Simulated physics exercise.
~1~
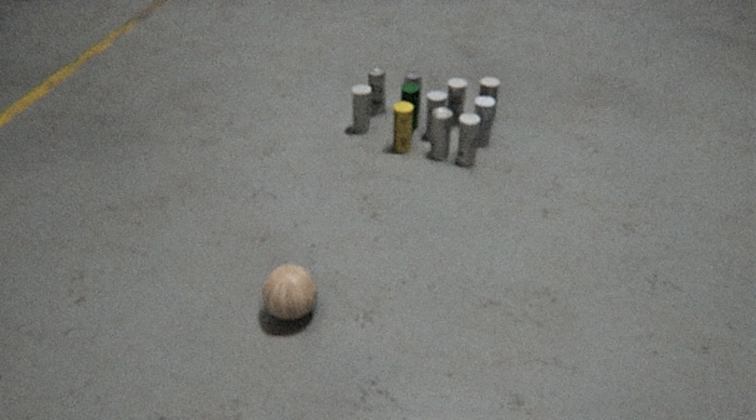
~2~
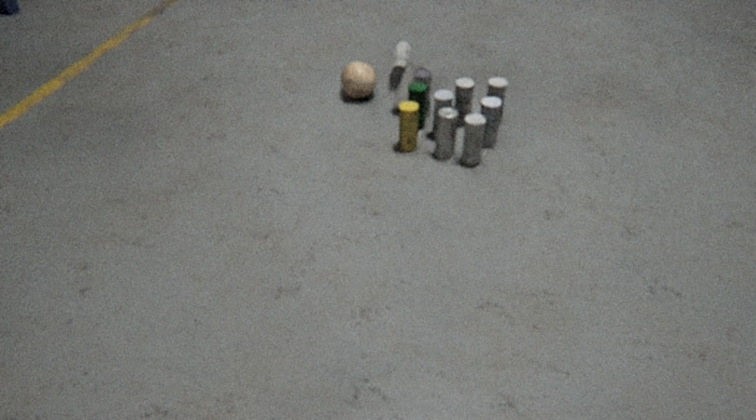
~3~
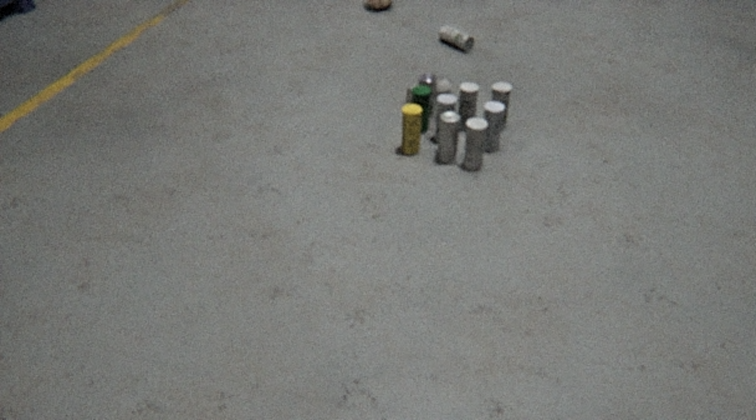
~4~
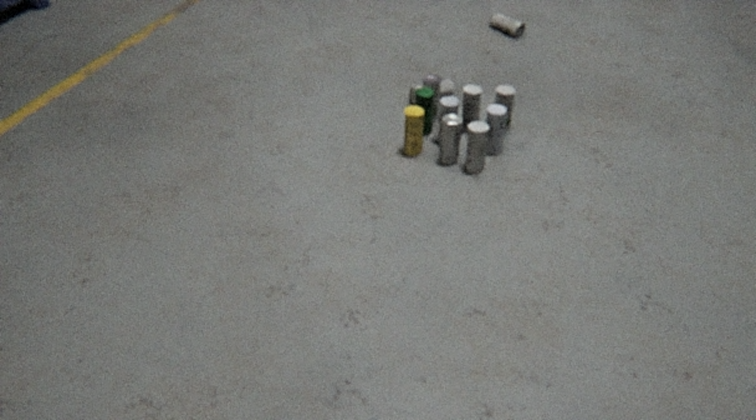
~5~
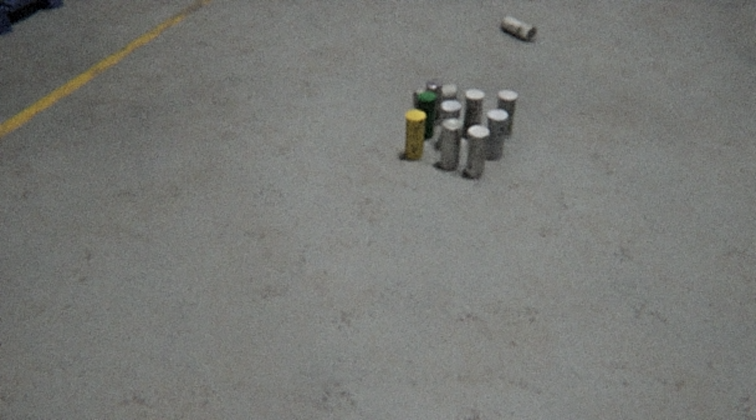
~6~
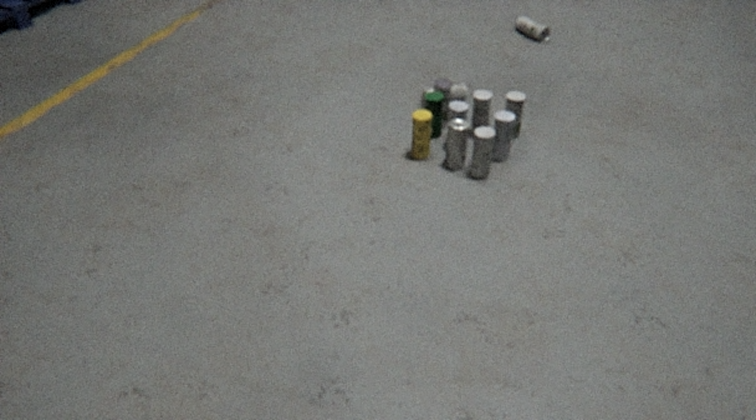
Warehouse floor with a wooden ball rolling past clustered canisters, knocking one away onto its side, while yellow and green ones stay standing.
